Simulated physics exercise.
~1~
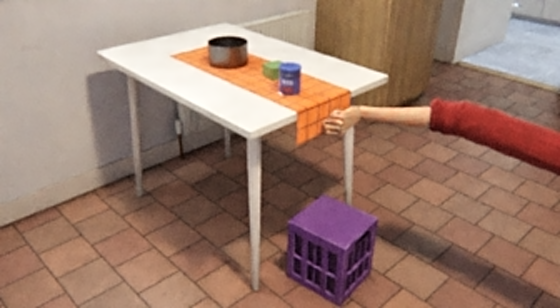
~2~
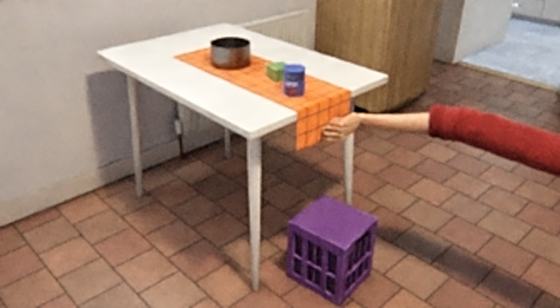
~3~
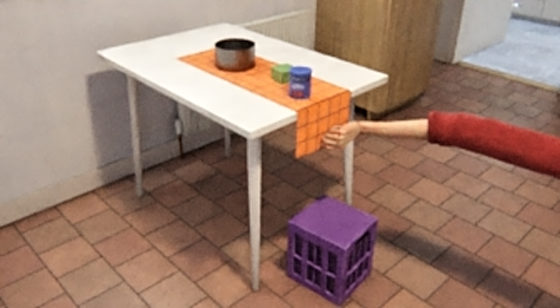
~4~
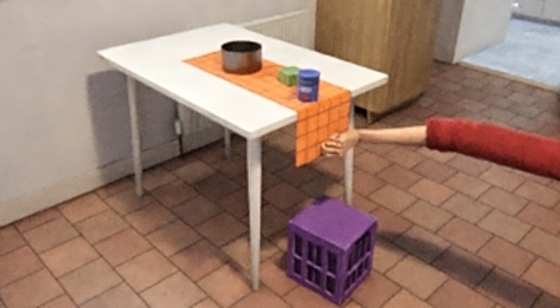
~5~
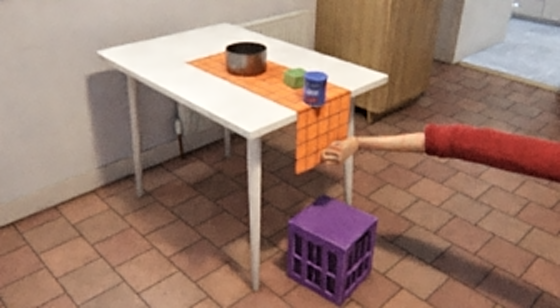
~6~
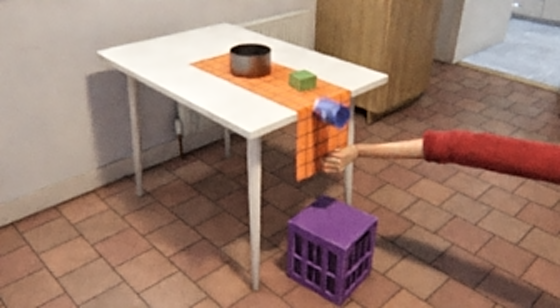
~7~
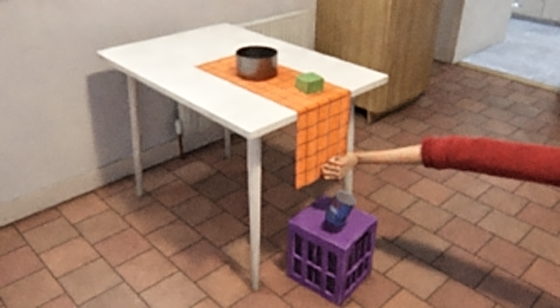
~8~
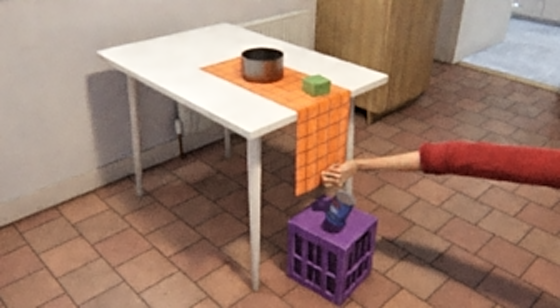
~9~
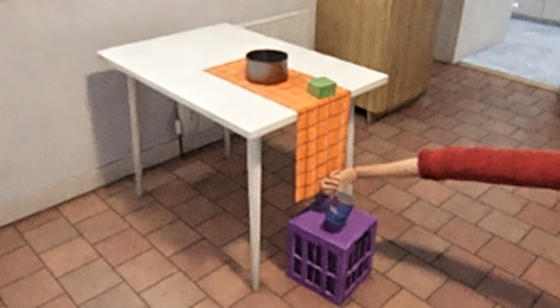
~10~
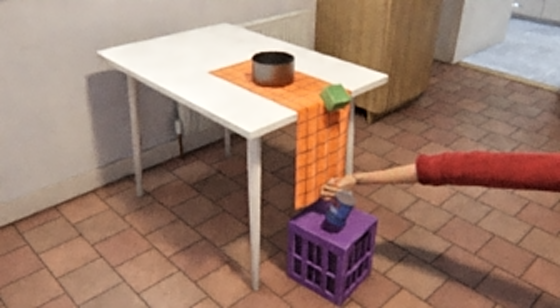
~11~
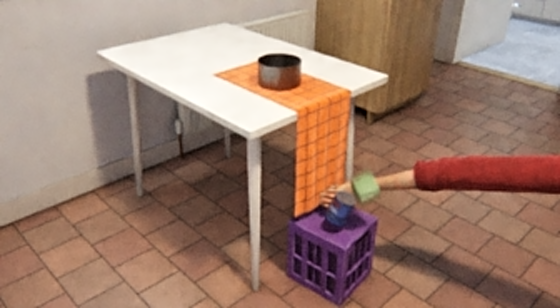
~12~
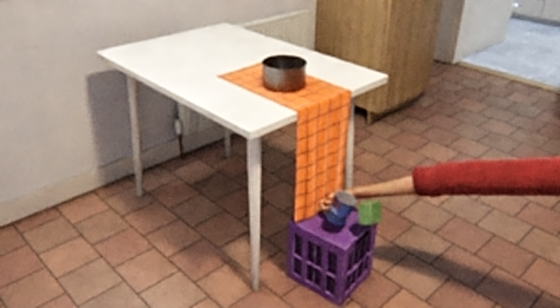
Hand pulling orange tablecloth down off table end, blue tin then green block tumbling onto purple crate, pot staying on table.
